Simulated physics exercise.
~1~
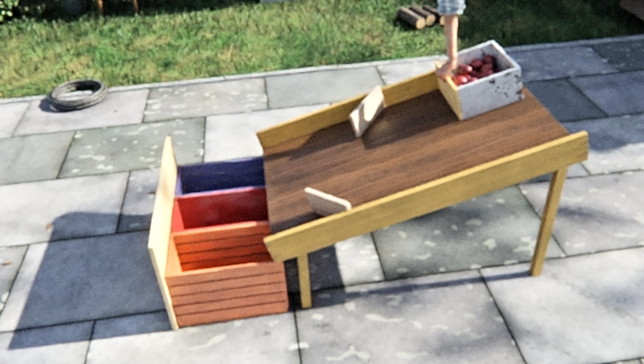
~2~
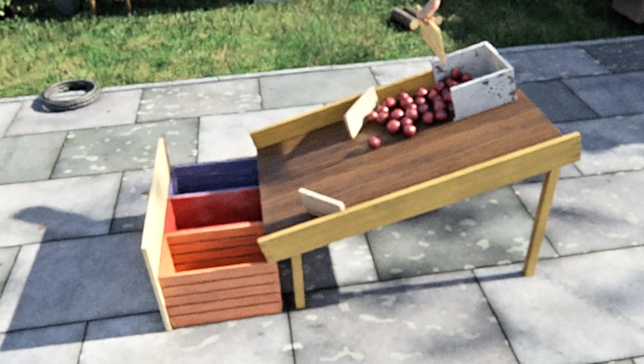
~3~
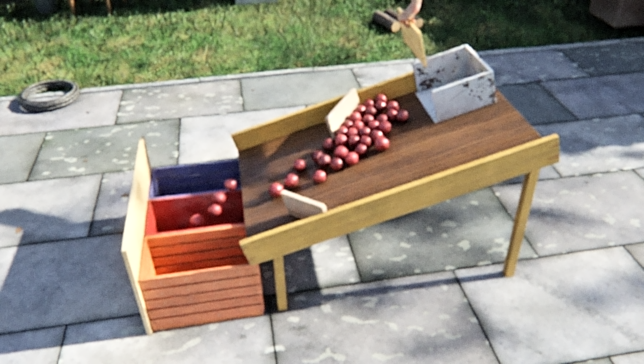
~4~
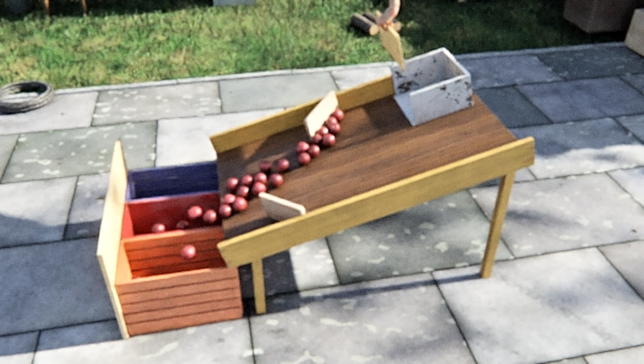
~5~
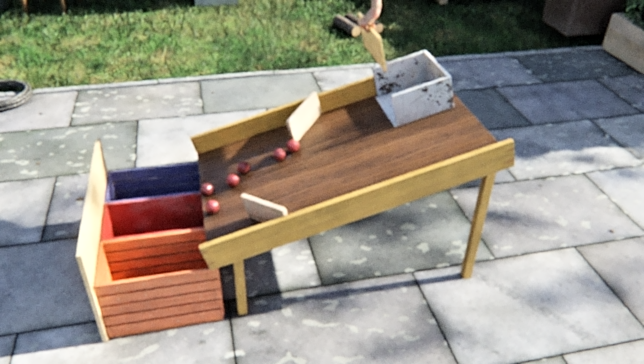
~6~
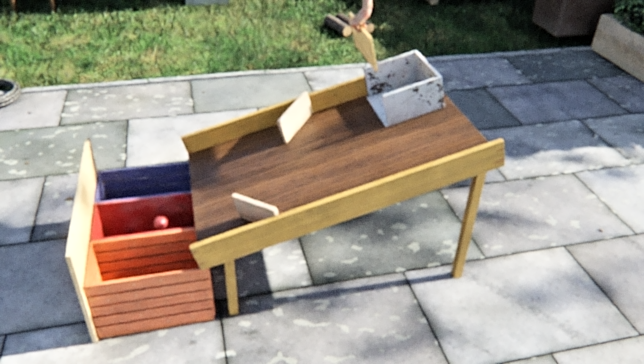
Red apples roll from a white box down a wooden ramp into the tubs below.
